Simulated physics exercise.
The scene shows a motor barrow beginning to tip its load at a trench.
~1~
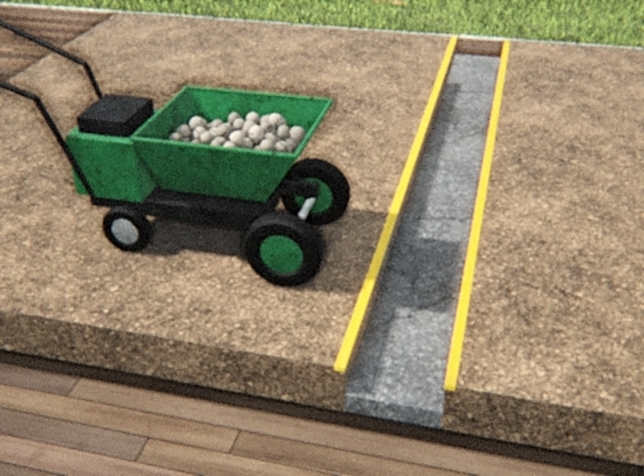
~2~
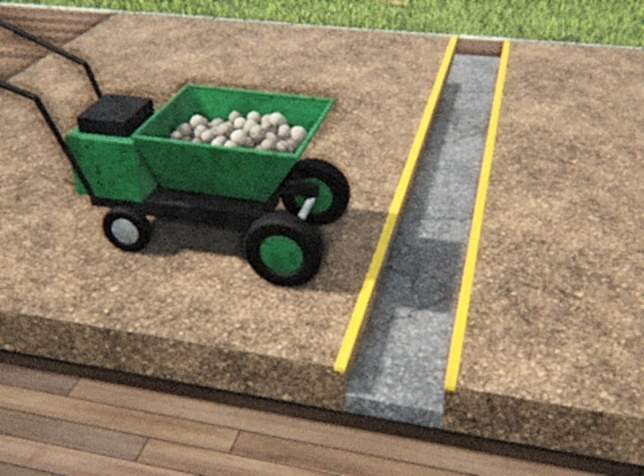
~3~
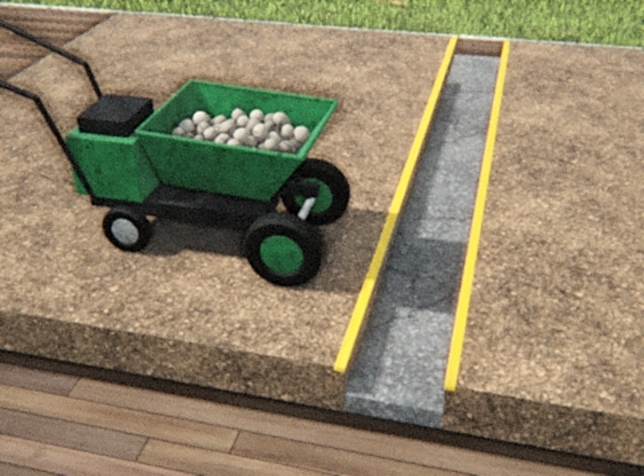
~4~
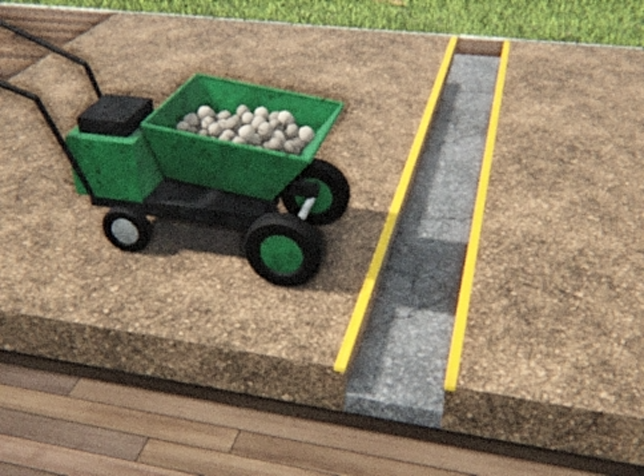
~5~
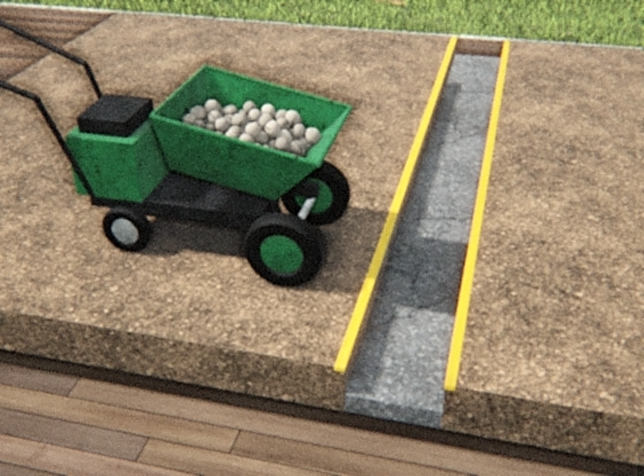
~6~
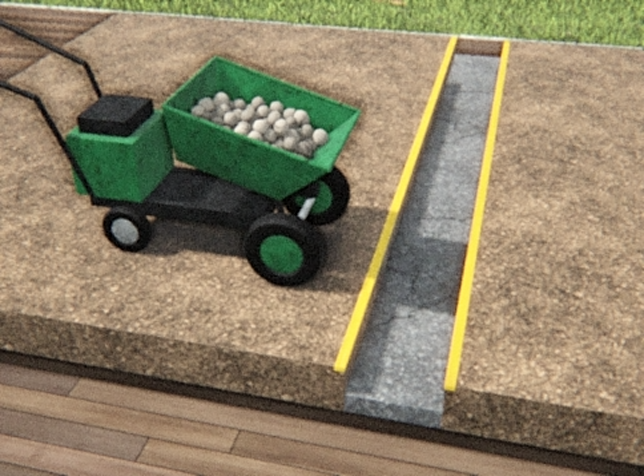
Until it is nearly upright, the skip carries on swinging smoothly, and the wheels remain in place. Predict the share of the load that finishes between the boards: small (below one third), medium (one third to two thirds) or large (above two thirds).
The share is large, above two thirds.
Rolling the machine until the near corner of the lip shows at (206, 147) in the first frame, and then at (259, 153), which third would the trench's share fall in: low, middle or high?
Place one, one to two thirds; place two, beyond two thirds.
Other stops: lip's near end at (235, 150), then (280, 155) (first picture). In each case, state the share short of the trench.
The first spot gives roughly 10 %; the second gives roughly 0 %.
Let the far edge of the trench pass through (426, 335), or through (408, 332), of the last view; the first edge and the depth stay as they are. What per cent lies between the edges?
Near 50 % and 20 %.
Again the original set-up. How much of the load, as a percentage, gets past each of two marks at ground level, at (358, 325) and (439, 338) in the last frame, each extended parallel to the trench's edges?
I reckon some 100 per cent and some 30 per cent.
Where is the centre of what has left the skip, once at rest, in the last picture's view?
Centre at rest: Close to (430, 291).
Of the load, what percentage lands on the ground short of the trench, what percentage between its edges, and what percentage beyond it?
I get 0 % short, 90 % between and 10 % beyond.
Just after the last frame, skip tipped steeply; every one in the skip.
A moment on, skip tipped right over; the larger part in the skip; roughly a quarter in or heaped over the trench; just a few beyond it; about a tenth falling.
Further on, skip tipped right over; just a few in the skip; the larger part in or heaped over the trench; about a tenth beyond it.
When it is over, skip tipped right over; almost all in or heaped over the trench; about a tenth beyond it.
